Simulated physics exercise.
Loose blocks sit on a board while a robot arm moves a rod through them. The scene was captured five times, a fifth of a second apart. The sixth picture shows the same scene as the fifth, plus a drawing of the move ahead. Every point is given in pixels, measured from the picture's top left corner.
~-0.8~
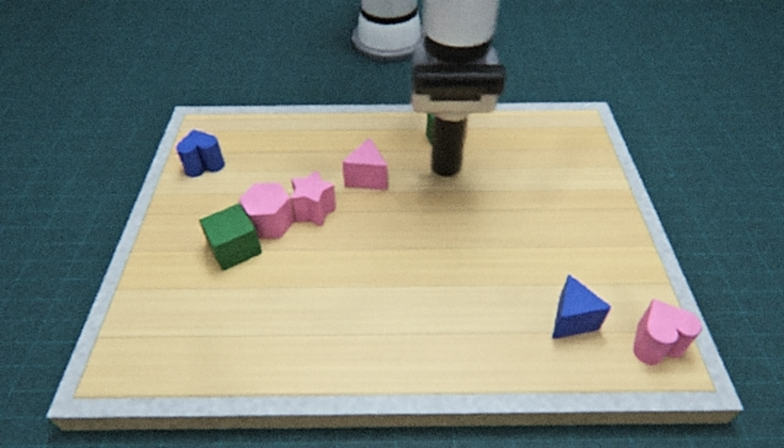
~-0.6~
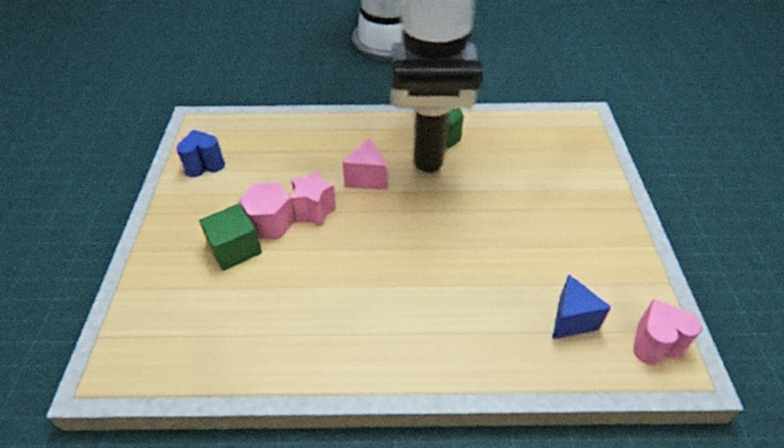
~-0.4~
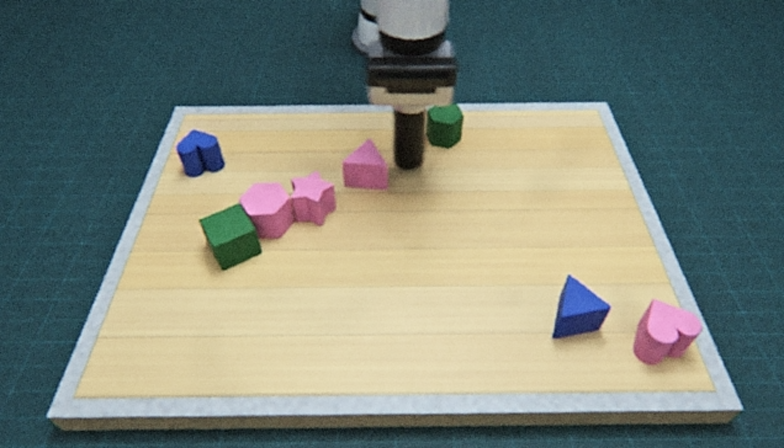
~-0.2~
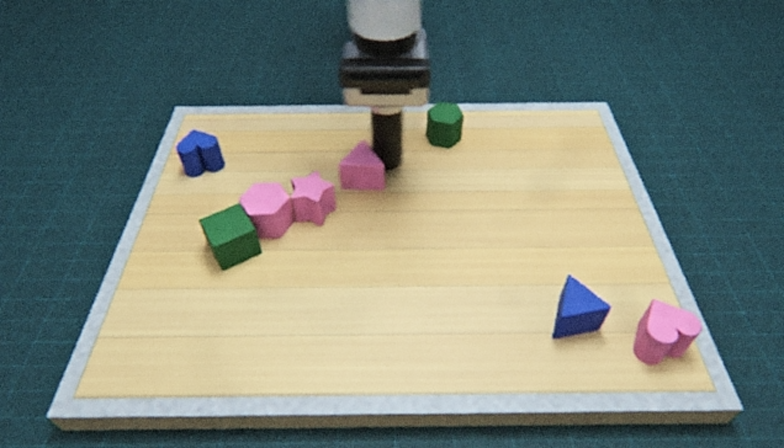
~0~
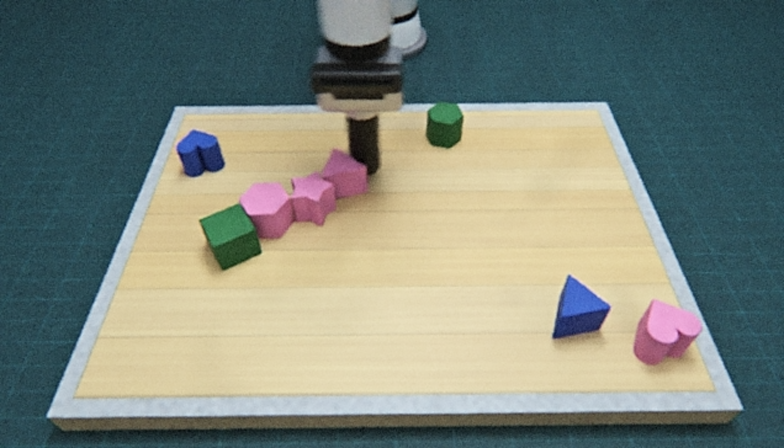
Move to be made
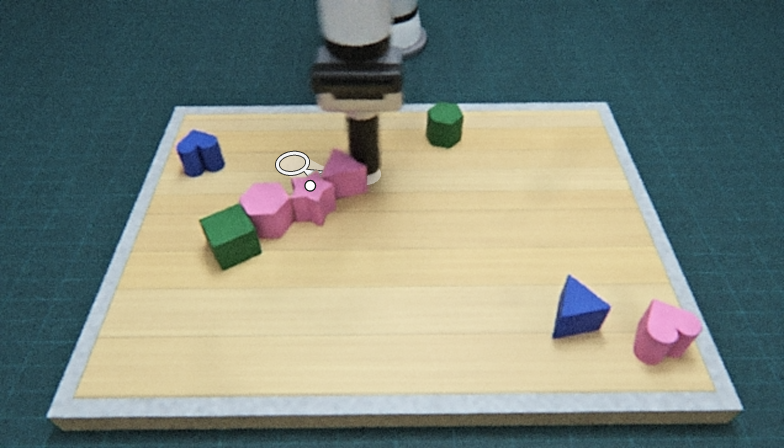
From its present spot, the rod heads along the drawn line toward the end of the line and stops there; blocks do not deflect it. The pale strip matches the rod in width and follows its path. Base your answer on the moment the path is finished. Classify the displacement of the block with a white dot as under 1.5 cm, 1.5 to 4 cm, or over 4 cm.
It slides somewhere between 1.5 and 4 cm.
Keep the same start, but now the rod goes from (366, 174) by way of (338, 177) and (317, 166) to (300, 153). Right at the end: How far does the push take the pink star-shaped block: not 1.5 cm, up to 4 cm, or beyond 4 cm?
The middle band: 1.5 to 4 cm.
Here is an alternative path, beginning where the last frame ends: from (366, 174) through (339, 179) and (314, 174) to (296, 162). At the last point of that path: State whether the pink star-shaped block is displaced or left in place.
It gets displaced.
The drawn path runs from (366, 174) through (338, 179) and (312, 174) to (293, 163); the dot is on the pink star-shaped block.
What follows on the original path. One third of the way, rod at (336, 170); green square piece at (220, 226); pink six-sided block at (258, 200); pink star-shaped block at (299, 200); pink triangle at (319, 175), turned 45° anticlockwise.
Two thirds of the way, rod at (311, 166); green square piece at (220, 226); pink six-sided block at (258, 200); pink star-shaped block at (299, 200); pink triangle at (318, 176), turned 50° anticlockwise.
At the end, rod at (291, 155); green square piece at (220, 226); pink six-sided block at (258, 200); pink star-shaped block at (299, 200); pink triangle at (318, 176), turned 50° anticlockwise.
